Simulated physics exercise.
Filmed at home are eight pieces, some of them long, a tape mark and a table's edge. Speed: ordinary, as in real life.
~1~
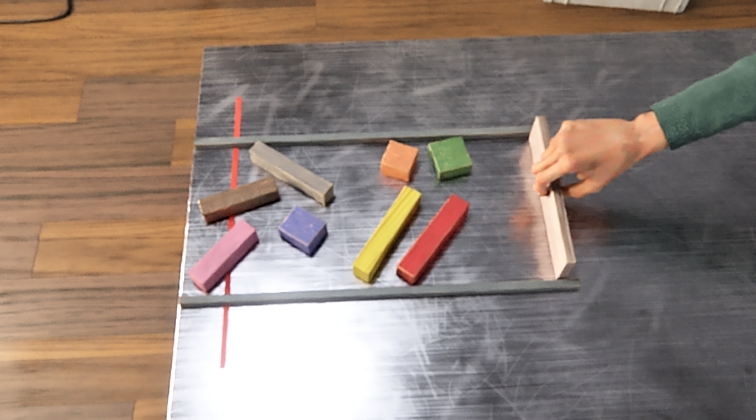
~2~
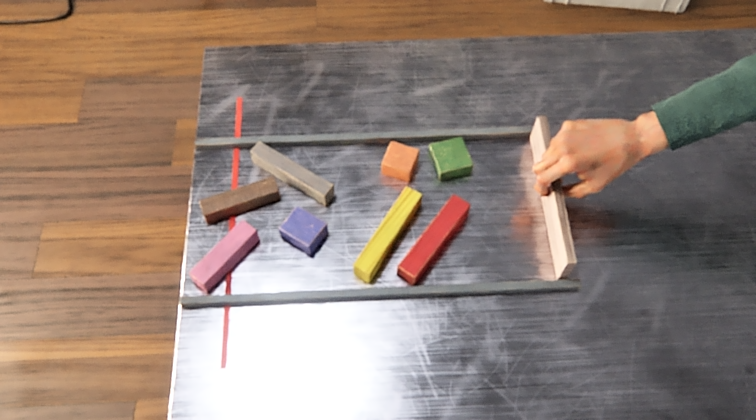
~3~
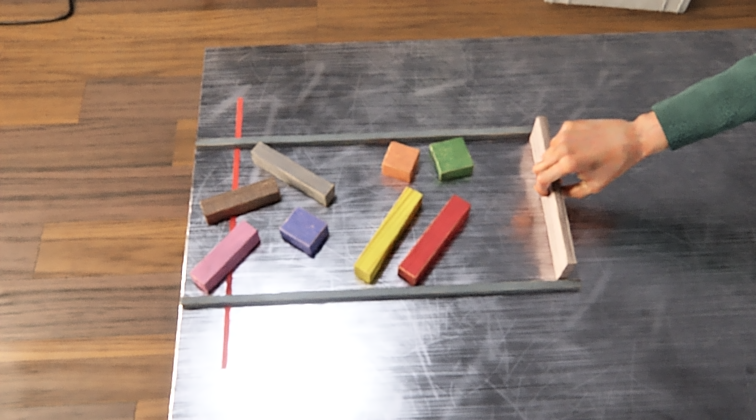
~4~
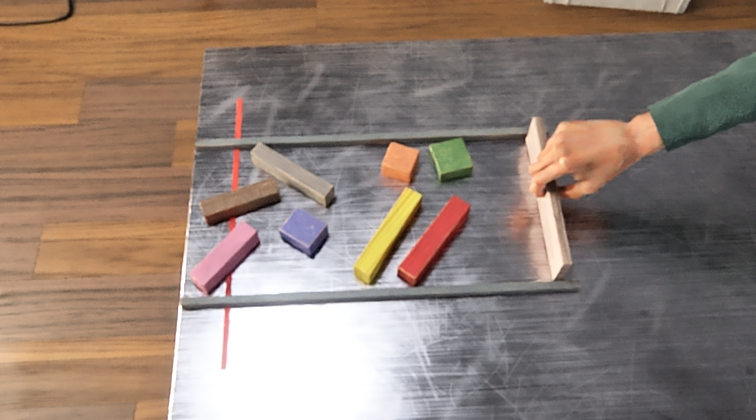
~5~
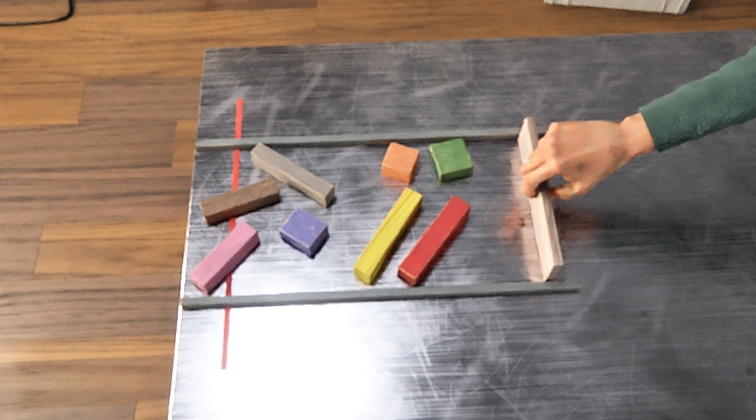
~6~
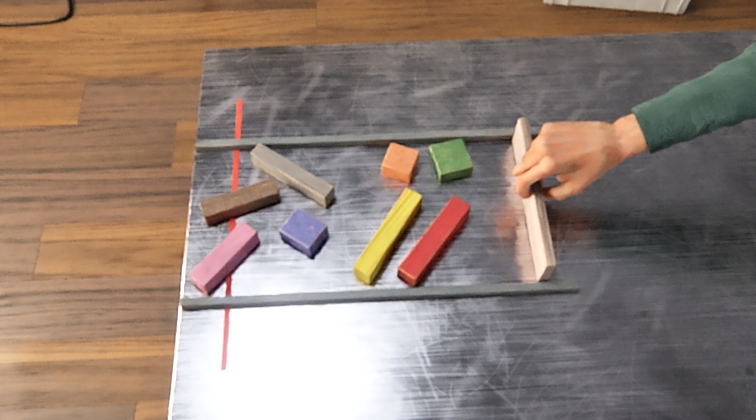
A hand in a green sleeve reaches in from the right over a dark, scratched tabletop above a wooden floor, seen from above at a slant. Between two grey rails lie pink, brown and grey bars and a blue block near a red tape line at left, with yellow and red sticks and orange and green blocks further right. The hand holds a pale board upright, at first nearly still, then slides it slightly left, touching none of the pieces, while the camera stays practically still.
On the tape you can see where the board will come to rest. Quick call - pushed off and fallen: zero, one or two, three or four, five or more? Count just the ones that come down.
Call: Five or more.
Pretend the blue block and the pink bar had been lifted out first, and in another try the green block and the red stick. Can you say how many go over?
The count is 3 in one try and 3 in the other, in that order.
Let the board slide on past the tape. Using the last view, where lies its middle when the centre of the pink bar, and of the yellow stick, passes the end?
The pink bar gives roughly (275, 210), the yellow stick roughly (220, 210).
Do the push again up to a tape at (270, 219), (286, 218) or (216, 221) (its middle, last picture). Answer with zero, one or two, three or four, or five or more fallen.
In turn: Just one or two; one to two; 5 or more.
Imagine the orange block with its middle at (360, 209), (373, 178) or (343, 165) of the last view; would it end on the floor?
Taking the places in order, it ends up falling, then ends up falling, then ends up falling.
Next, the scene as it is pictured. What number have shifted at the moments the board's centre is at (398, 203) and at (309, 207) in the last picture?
I count 4 first and 8 after.
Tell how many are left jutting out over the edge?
0 overhanging.
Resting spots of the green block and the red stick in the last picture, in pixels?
The first near (218, 167), the second near (219, 248).
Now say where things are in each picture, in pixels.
In the first frame, pink bar (224, 255); brown bar (240, 199); grey bar (291, 173); board (551, 195); tape (232, 218).
In the second frame, brown bar (241, 200); blue block (304, 230).
In the third frame, grey bar (293, 174); red stick (435, 240).
In the fourth frame, pink bar (226, 257); green block (451, 160).
In the fifth frame, brown bar (241, 201); board (539, 197).
In the sixth frame, pink bar (226, 257); brown bar (241, 201); grey bar (292, 175); board (533, 197); tape (233, 220).
A little later, none off yet; pink bar at rest near (226, 257); brown bar at rest near (241, 201); grey bar at rest near (292, 175).
Next, none off yet; pink bar at rest near (226, 257); brown bar at rest near (239, 202); grey bar shifted a little near (284, 182).
Later still, none off yet; pink bar shifted a little near (196, 255); brown bar shifted about its own width near (178, 220); grey bar shifted about its own width near (217, 189).
When it is over, the number that fall off is five or more; down, orange block, blue block, grey bar, brown bar and pink bar.
